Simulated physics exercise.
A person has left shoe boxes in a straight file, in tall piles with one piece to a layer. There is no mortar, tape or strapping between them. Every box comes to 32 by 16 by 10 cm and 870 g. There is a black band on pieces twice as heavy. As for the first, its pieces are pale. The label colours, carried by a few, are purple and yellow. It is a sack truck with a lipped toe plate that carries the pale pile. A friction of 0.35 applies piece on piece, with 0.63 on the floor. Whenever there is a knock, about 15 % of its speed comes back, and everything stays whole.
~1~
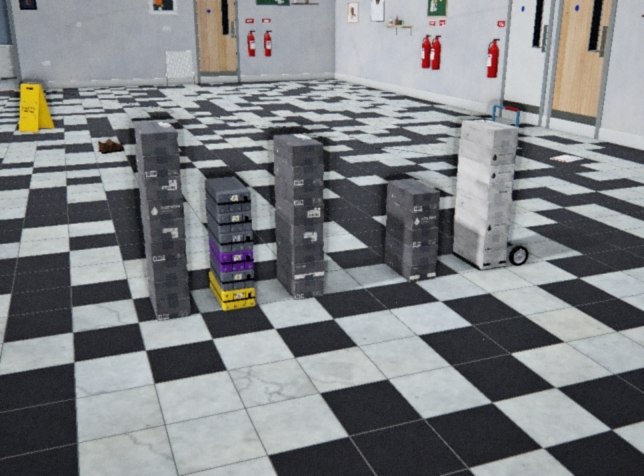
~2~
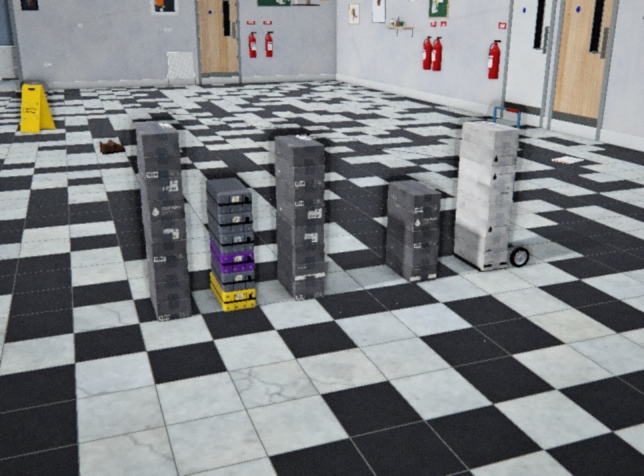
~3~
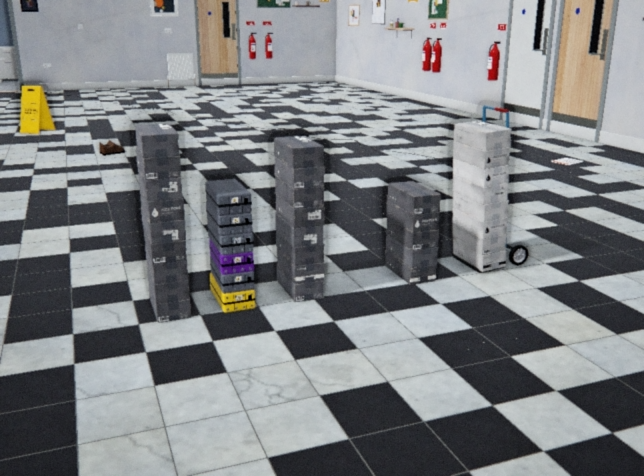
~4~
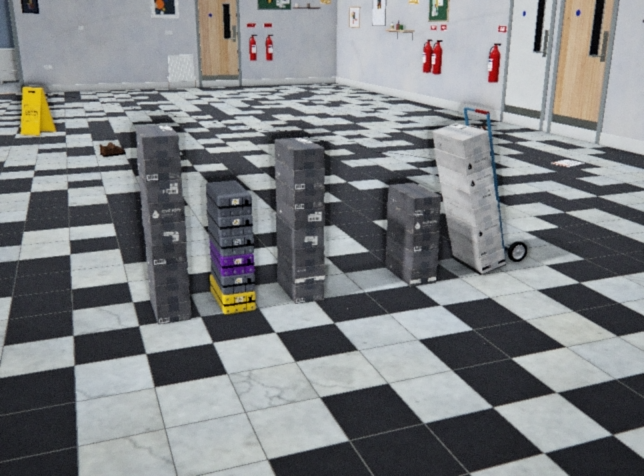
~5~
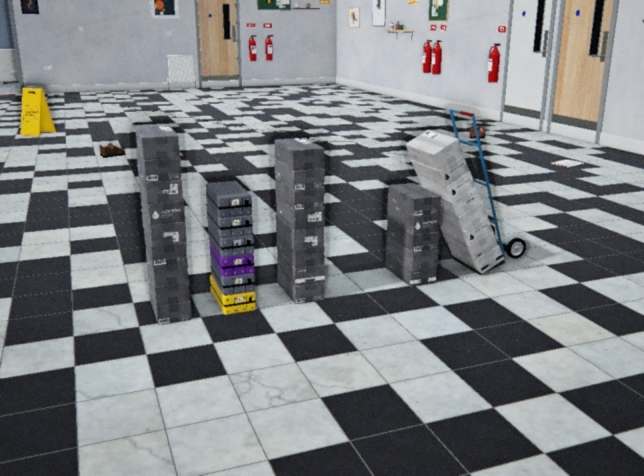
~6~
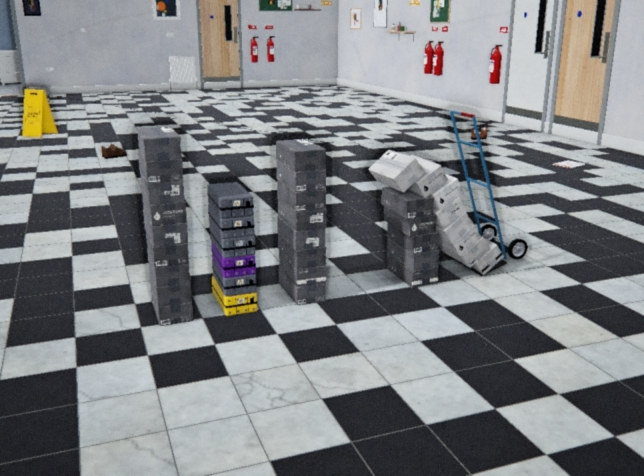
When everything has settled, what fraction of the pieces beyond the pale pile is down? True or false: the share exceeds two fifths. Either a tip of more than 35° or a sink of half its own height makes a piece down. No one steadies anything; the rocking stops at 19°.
False.
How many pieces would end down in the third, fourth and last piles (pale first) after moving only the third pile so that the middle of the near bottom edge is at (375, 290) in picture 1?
Down counts: Third 8, fourth 0, last 0.
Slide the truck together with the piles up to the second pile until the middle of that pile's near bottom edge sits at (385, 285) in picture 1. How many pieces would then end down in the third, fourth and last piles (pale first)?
Pile by pile, third 7, fourth 6, last 9.
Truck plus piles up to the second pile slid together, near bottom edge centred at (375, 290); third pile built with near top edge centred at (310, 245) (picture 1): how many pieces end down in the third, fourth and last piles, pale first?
Counts down - third: 0; fourth: 0; last: 0.
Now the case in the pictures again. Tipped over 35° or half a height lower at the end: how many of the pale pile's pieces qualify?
The total comes to 7.
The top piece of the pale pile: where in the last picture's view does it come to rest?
The top pale piece ends up roughly at (321, 276).
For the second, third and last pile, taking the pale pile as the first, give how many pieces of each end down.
Pieces by pile: Second 4, third 0, last 0.
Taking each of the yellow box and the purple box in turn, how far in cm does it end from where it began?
So yellow shifts 0 cm, while purple shifts 0 cm.
Then, 0.11 s past the last view, 8 of the pale pile down; none of the 28 other boxes down, 5 disturbed.
Then, 0.57 s past the last view, 8 of the pale pile down; 4 of the 28 other boxes down.
In the end, 7 of the pale pile down; 4 of the 28 other boxes down; yellow box unmoved; purple box unmoved. That is 14 per cent. From the last view, middles, yellow box near (234, 293), purple box near (233, 257).
